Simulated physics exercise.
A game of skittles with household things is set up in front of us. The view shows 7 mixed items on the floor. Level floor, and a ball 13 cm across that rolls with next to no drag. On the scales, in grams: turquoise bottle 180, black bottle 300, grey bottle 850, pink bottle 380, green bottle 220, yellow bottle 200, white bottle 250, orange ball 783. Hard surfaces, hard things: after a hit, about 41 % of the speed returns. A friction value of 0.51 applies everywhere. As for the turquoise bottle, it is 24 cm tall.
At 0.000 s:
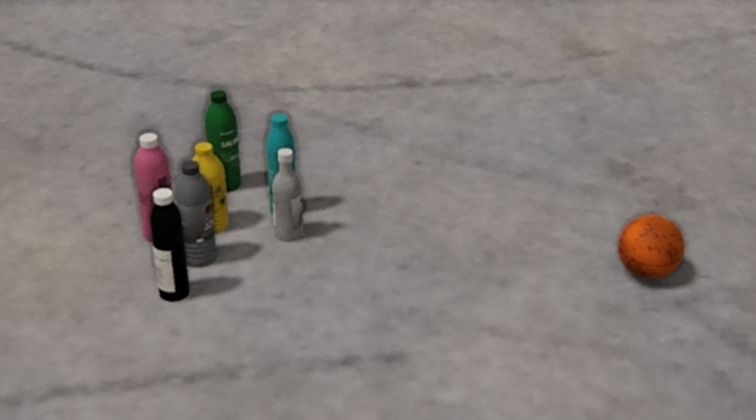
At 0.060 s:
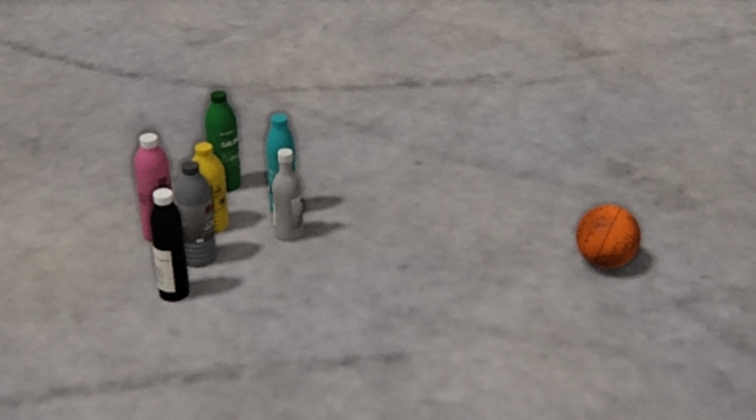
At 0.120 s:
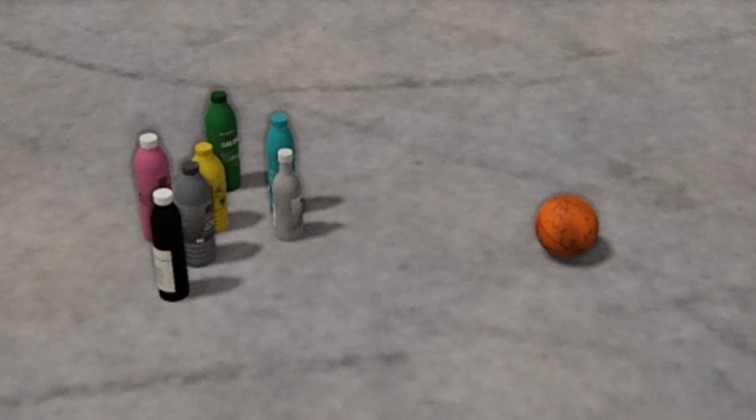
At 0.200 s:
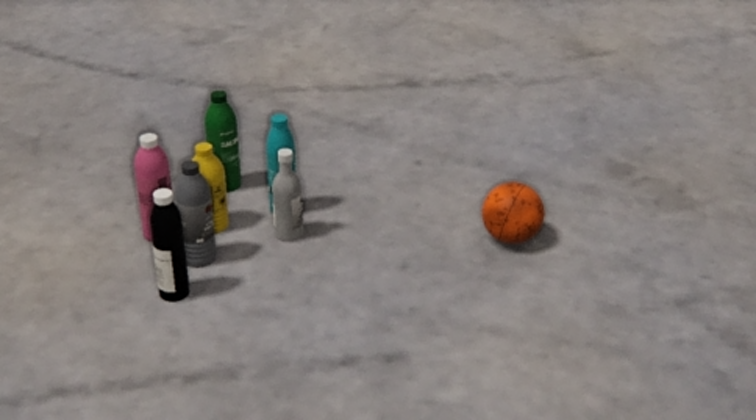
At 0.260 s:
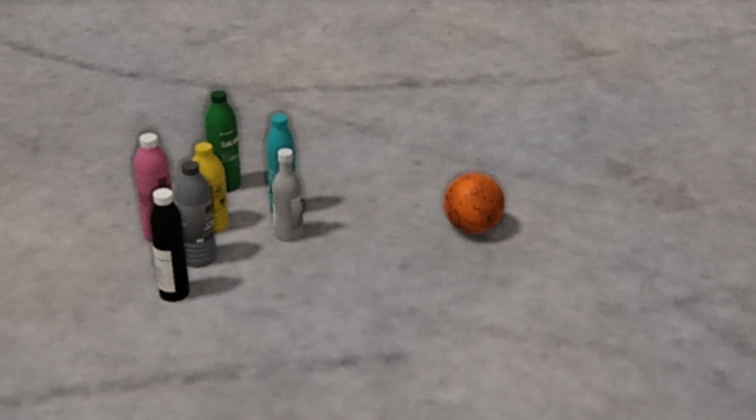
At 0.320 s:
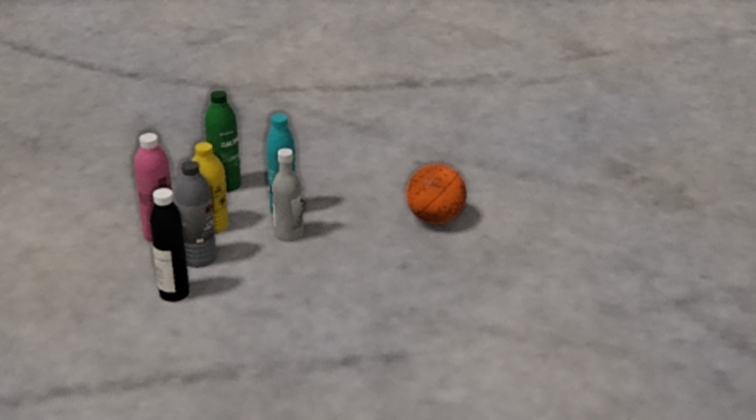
An orange ball rolls over a flat, mottled grey floor crossed by faint dark lines, seen from above at an angle. Seven bottles stand grouped on the left: green and turquoise at the back, pink at the far left, yellow and grey in the middle, white on the right and black nearest. The ball moves steadily leftward and slightly away from the viewer, while the bottles and camera stay still.
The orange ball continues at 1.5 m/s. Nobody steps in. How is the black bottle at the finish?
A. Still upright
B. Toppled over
Still upright.
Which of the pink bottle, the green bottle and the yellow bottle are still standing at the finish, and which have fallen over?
Outcome noted - the pink bottle survives without falling, the green bottle ends up fallen, the yellow bottle survives without falling.
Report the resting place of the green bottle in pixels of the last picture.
Near (128, 184).
After 0.72 s, ball has run 105 cm; orange ball near (224, 136); green bottle 17° off upright.
After 1.02 s, ball has run 141 cm; orange ball near (120, 94); green bottle on its side.
After 1.52 s, ball has run 200 cm; green bottle on its side.
After 2.02 s, green bottle on its side.
In the end (2.3 s), toppled on the floor, green bottle; the other 6 under 8 cm from the start. At the end, from the last picture's camera, black bottle near (169, 245).
